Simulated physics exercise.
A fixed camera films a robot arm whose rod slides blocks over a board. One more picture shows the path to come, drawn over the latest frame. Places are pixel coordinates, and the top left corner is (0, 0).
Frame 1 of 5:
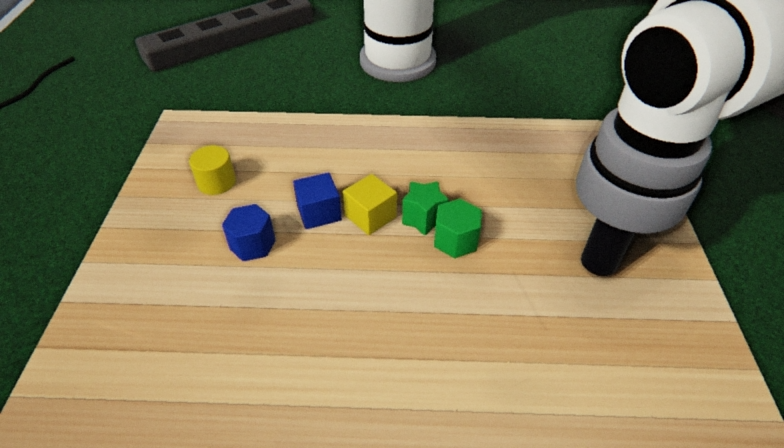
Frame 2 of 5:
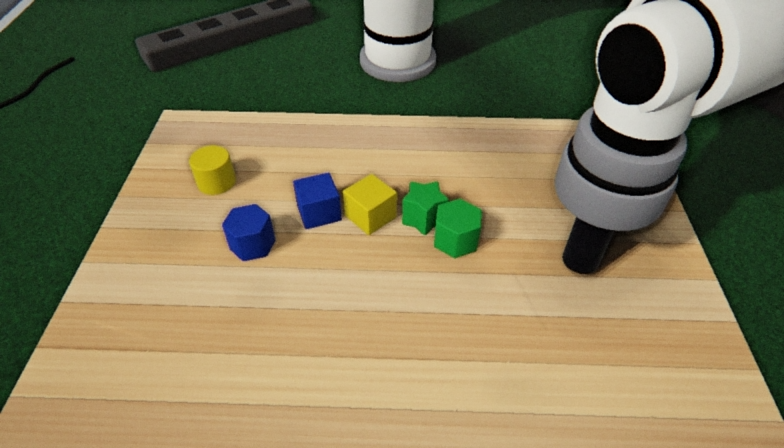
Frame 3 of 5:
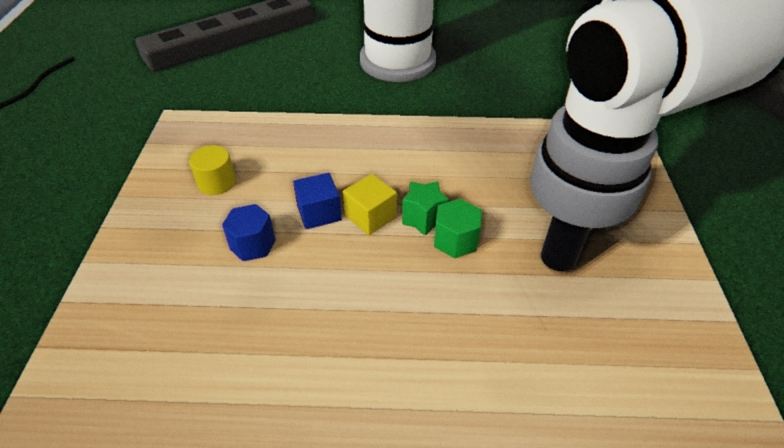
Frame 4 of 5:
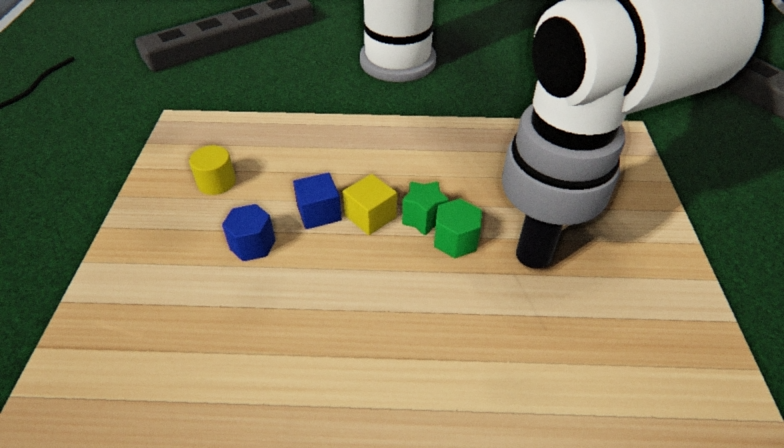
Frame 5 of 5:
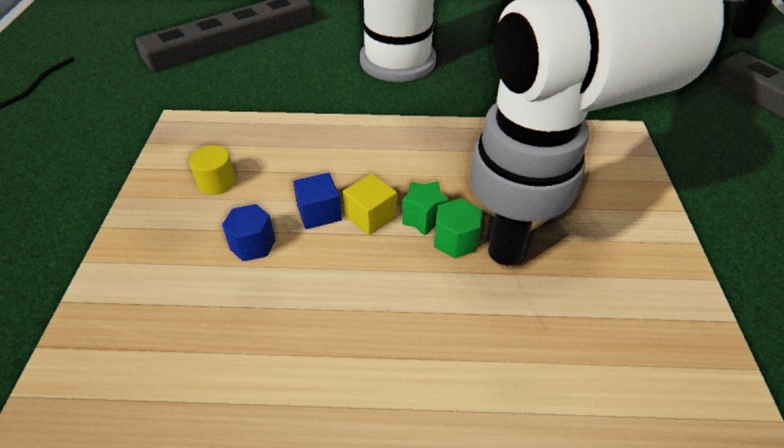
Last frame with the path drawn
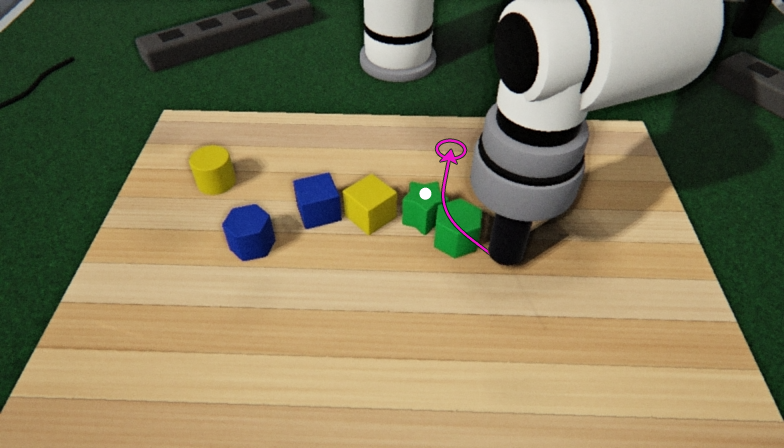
A white and gray robot arm with a black rod slid steadily left across a wooden board toward a green hexagonal block, while the blue, yellow and green blocks all stayed still.
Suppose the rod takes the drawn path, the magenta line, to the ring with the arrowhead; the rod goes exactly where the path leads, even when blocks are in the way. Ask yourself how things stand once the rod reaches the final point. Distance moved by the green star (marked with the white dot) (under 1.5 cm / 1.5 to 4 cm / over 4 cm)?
Past 4 cm.
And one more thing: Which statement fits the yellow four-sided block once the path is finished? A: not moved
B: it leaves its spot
My answer is option B.
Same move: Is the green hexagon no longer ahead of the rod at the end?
Yes, that is how it ends up.
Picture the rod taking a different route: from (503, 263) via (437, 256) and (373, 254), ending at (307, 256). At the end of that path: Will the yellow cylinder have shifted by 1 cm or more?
Answer: No.
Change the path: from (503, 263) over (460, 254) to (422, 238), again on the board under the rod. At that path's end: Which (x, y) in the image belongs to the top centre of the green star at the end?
Somewhere near (404, 162).
The drawn path runs from (503, 263) over (457, 226) and (444, 185) to (451, 149); the dot is on the green star.
On the path given first. One third of the way, rod (458, 215); yellow four-sided block (356, 182), turned 55° anticlockwise; green star (396, 167); green hexagon (424, 186).
Two thirds of the way, rod (445, 174); blue four-sided block (312, 189); yellow four-sided block (352, 178), turned 75° anticlockwise; green star (372, 151), turned 25° anticlockwise; green hexagon (408, 161), turned 40° anticlockwise.
At the end, rod (452, 139); blue four-sided block (312, 189); yellow four-sided block (352, 178), turned 75° anticlockwise; green star (372, 151), turned 25° anticlockwise; green hexagon (408, 161), turned 40° anticlockwise.
